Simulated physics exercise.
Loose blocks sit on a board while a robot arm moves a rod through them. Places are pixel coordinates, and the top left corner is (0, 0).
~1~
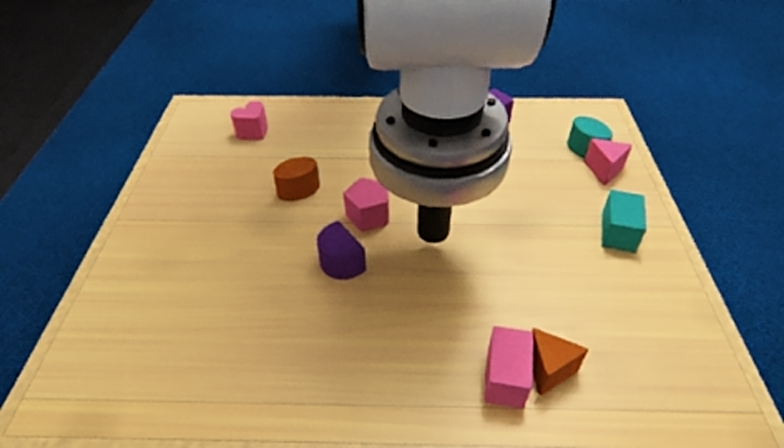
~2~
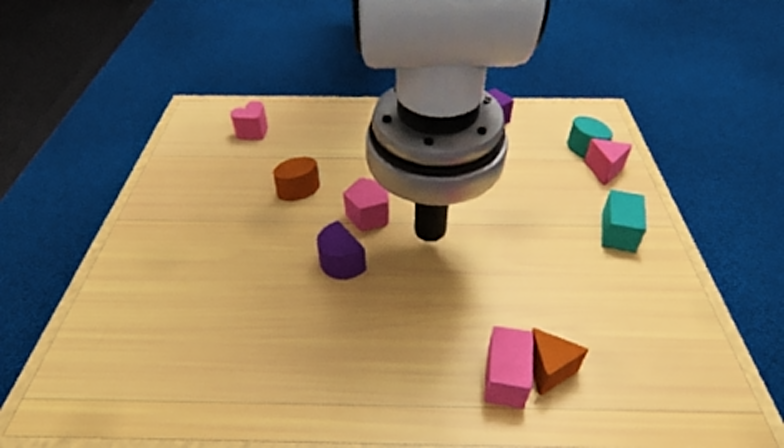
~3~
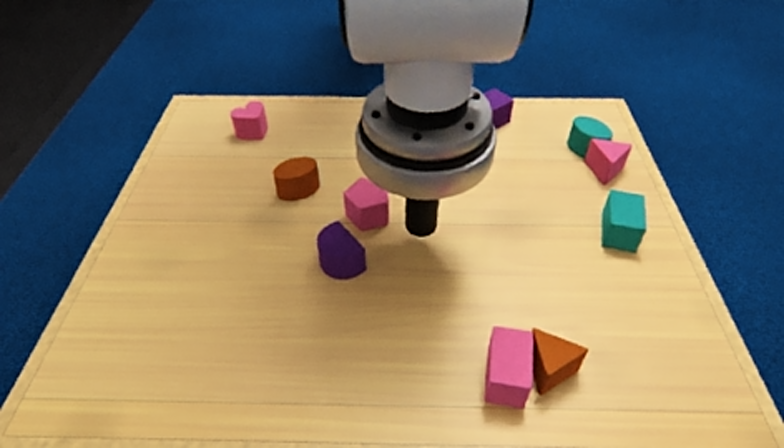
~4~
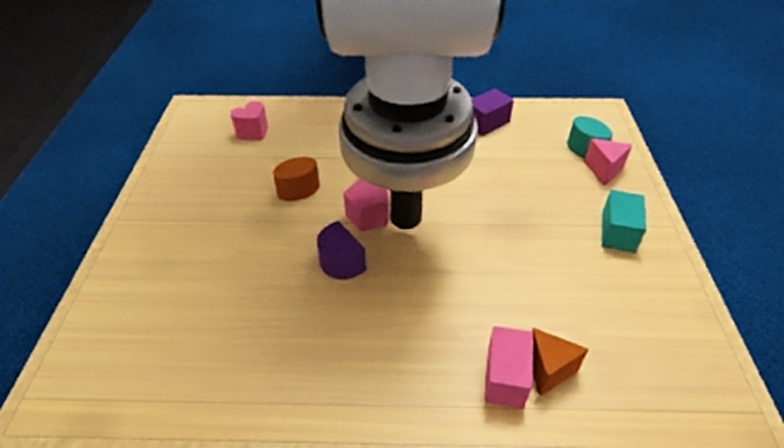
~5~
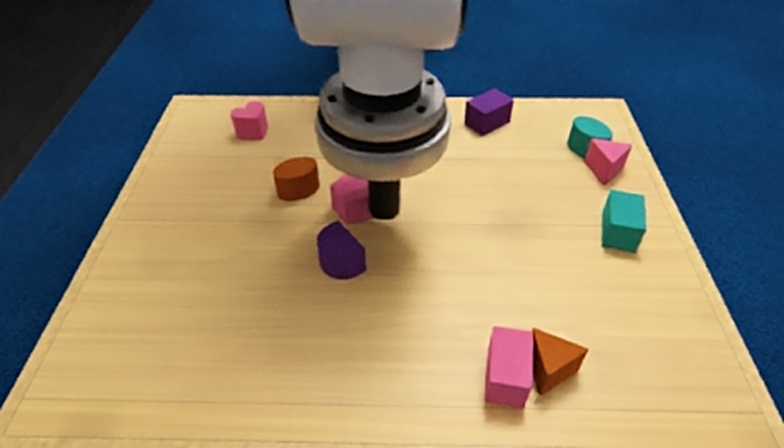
Robot arm moving its rod left across a wooden board of colourful blocks, then nudging a pink pentagon slightly left.
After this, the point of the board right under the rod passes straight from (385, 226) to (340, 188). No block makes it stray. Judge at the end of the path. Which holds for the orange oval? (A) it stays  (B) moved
B: Moved.
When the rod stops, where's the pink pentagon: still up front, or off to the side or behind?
Still leading.
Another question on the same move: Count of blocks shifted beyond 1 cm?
The number of blocks that move over 1 cm is two.
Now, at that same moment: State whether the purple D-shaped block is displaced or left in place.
That block stays.
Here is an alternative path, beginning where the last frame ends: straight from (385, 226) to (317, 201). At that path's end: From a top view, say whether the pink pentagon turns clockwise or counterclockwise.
From above, the pink pentagon will be seen to turn clockwise.
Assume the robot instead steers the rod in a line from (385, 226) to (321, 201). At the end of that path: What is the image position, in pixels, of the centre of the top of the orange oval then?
It comes to (275, 154).
What follows on the original path. Halfway along, rod at (360, 191); orange oval at (291, 166); pink pentagon at (328, 170), turned 15° anticlockwise.
At the end, rod at (338, 174); orange oval at (270, 161), turned 35° anticlockwise; purple D-shaped block still; pink pentagon at (307, 156), turned 30° anticlockwise.
